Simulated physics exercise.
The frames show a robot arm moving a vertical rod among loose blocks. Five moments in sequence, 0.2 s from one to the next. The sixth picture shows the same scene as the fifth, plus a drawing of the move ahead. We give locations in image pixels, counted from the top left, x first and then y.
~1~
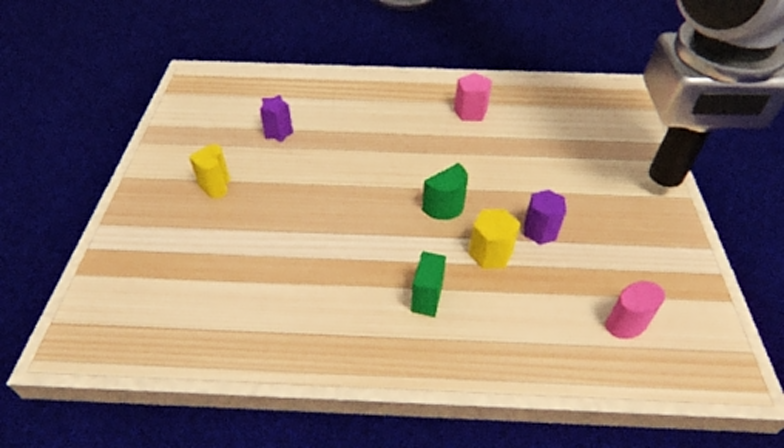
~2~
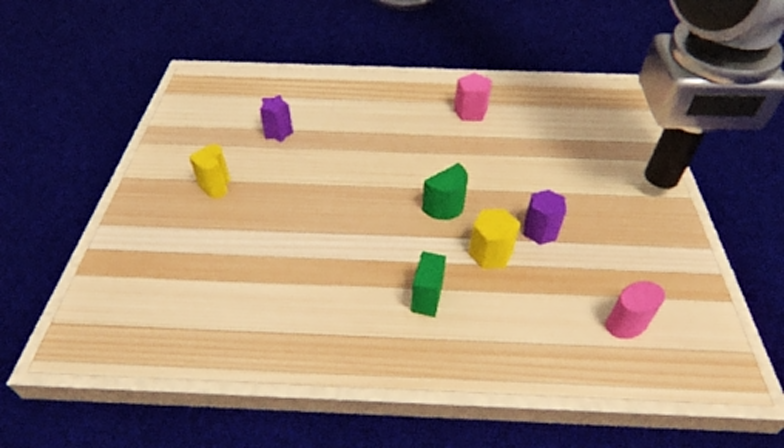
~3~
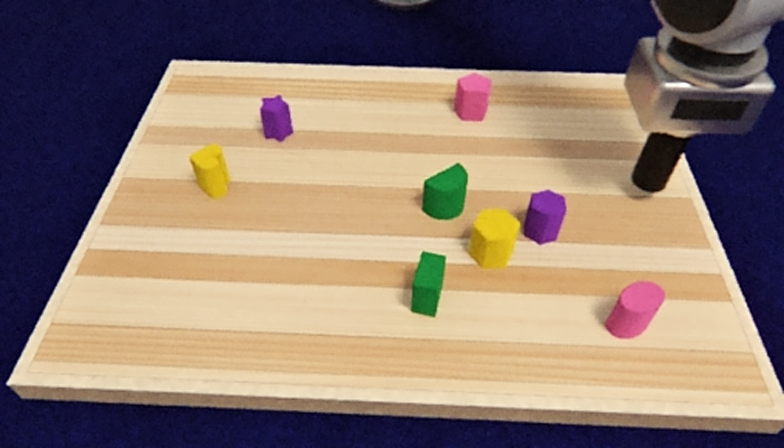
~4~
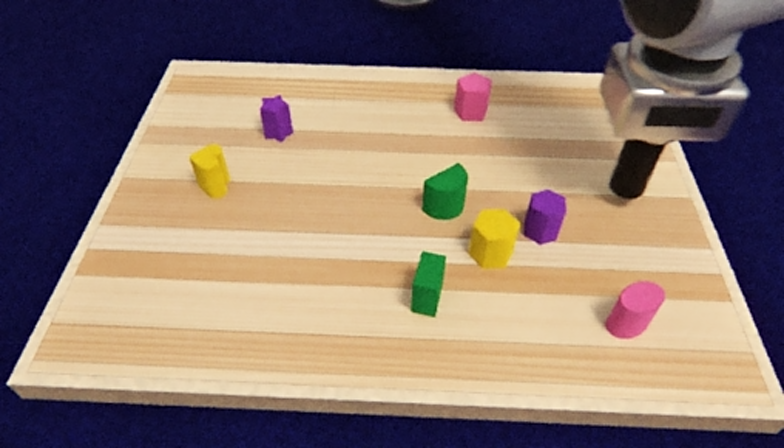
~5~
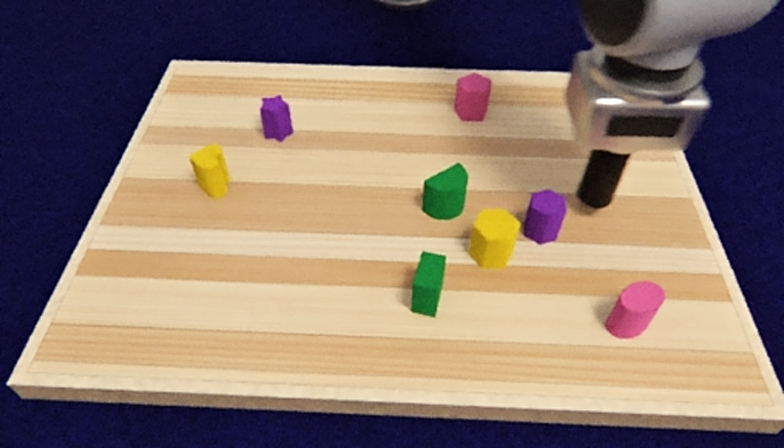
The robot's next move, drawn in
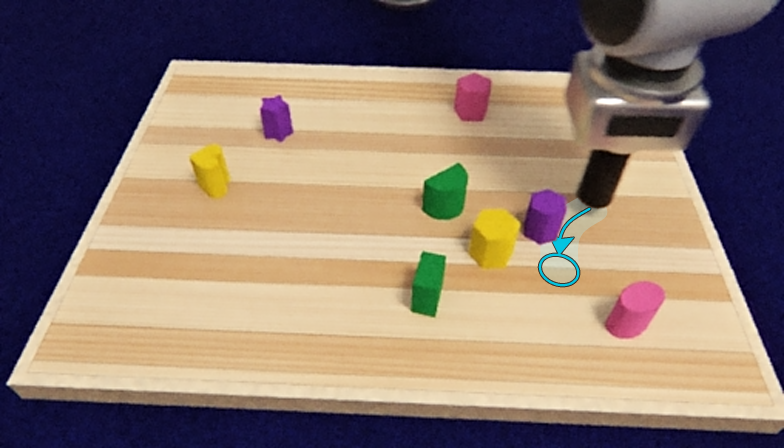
At the start, a robot arm holds a dark vertical rod near the right edge of a striped wooden board scattered with yellow, purple, green and pink blocks. The arm moves the rod left and slightly toward the viewer, ending just right of the purple hexagonal block, while all the blocks stay still.
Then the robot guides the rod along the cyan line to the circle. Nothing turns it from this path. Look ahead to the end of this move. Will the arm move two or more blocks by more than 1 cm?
No, that is not how it ends up.
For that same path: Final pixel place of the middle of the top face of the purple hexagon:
My best guess is (532, 214).
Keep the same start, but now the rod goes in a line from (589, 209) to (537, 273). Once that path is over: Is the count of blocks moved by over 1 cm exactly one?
I expect so.
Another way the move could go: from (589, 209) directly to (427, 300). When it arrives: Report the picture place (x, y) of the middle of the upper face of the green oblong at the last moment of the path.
Put as a pixel place, it's (405, 292).
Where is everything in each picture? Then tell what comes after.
Lower end of the rod at (666, 176), tops of blocks, yellow hexagon at (497, 224), purple hexagon at (549, 202), in the first picture.
Rod at (661, 177), blocks as before, in the second picture.
Rod at (648, 181), blocks as before, in the third picture.
Rod at (626, 187), blocks as before, in the fourth picture.
Rod at (594, 196), yellow hexagon at (497, 224), purple hexagon at (549, 202), in the fifth picture.
The drawn path runs from (589, 209) through (569, 223) and (559, 244) to (559, 270).
What follows on the original path. Halfway along, rod at (566, 220); purple hexagon at (536, 208), turned 25° clockwise.
At the end, rod at (564, 257); yellow hexagon not moved; purple hexagon at (532, 214), turned 65° clockwise.
